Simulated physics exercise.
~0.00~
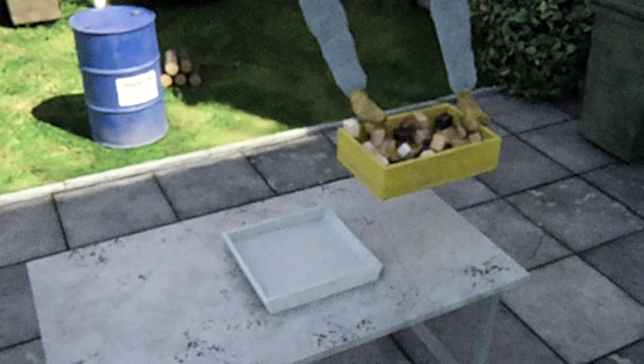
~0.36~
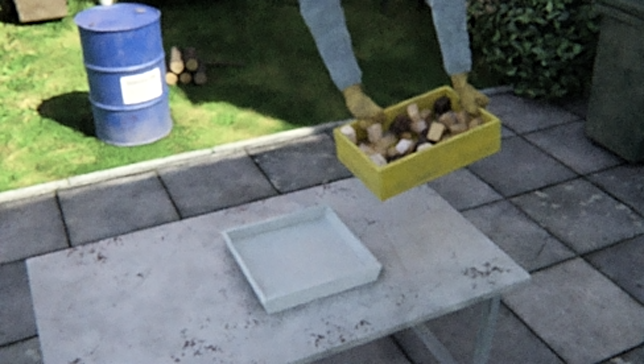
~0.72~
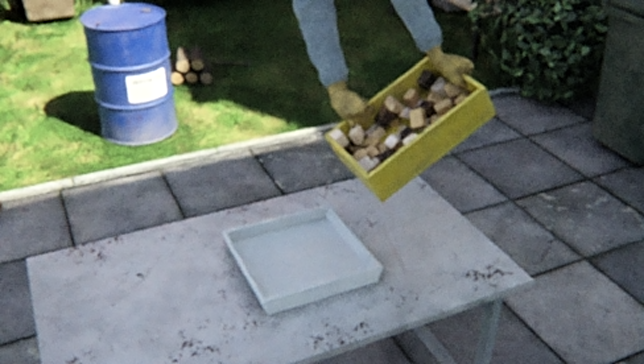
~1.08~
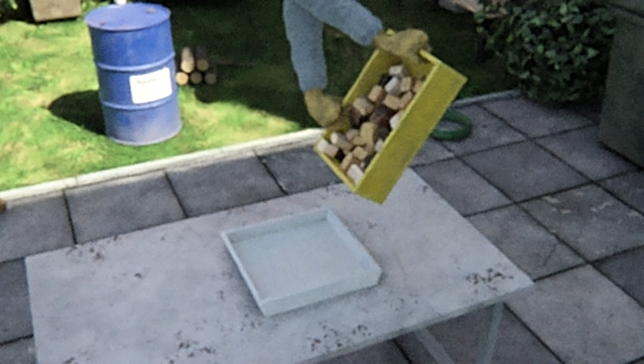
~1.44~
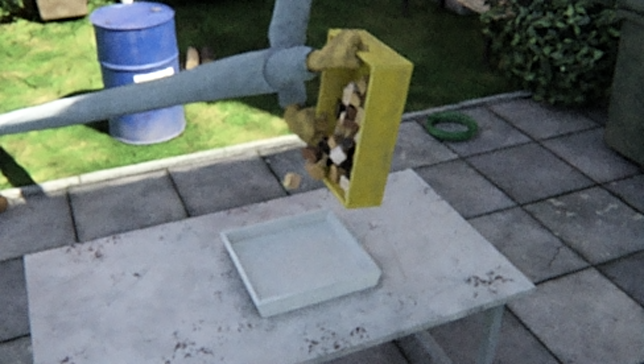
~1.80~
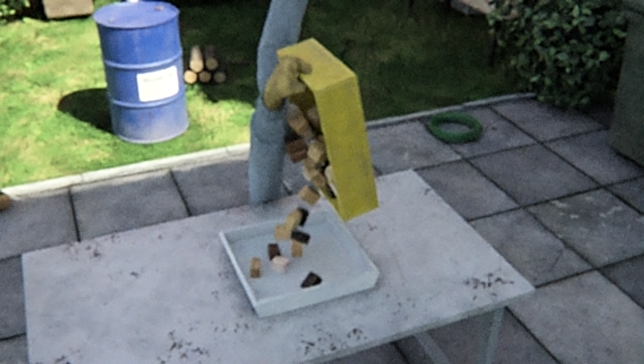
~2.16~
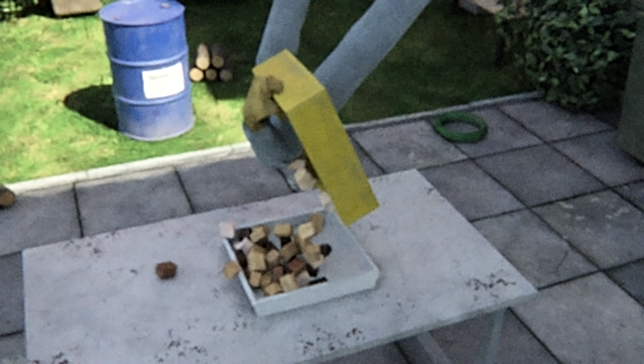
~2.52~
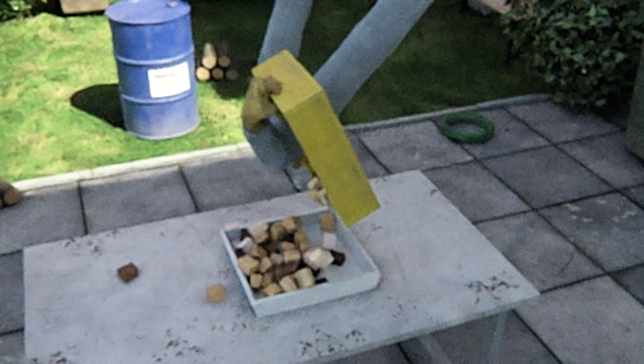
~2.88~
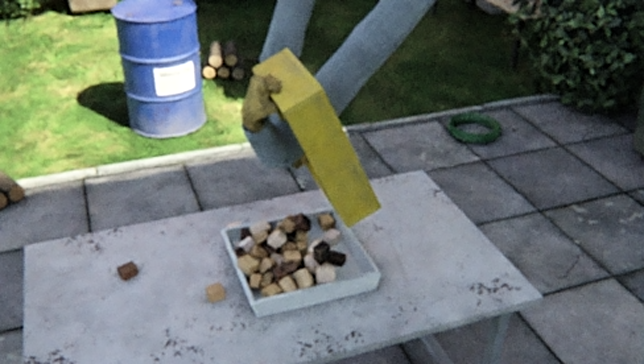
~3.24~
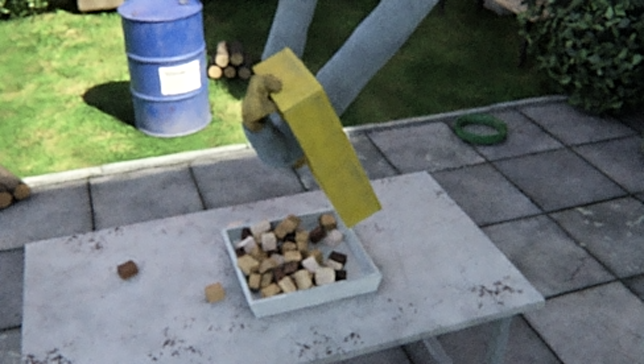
Gloved hands tipped a yellow crate of small wooden blocks over a pale table outdoors, and the blocks tumbled into a shallow white tub, nearly filling it, while a couple landed on the tabletop to the left and stayed there.
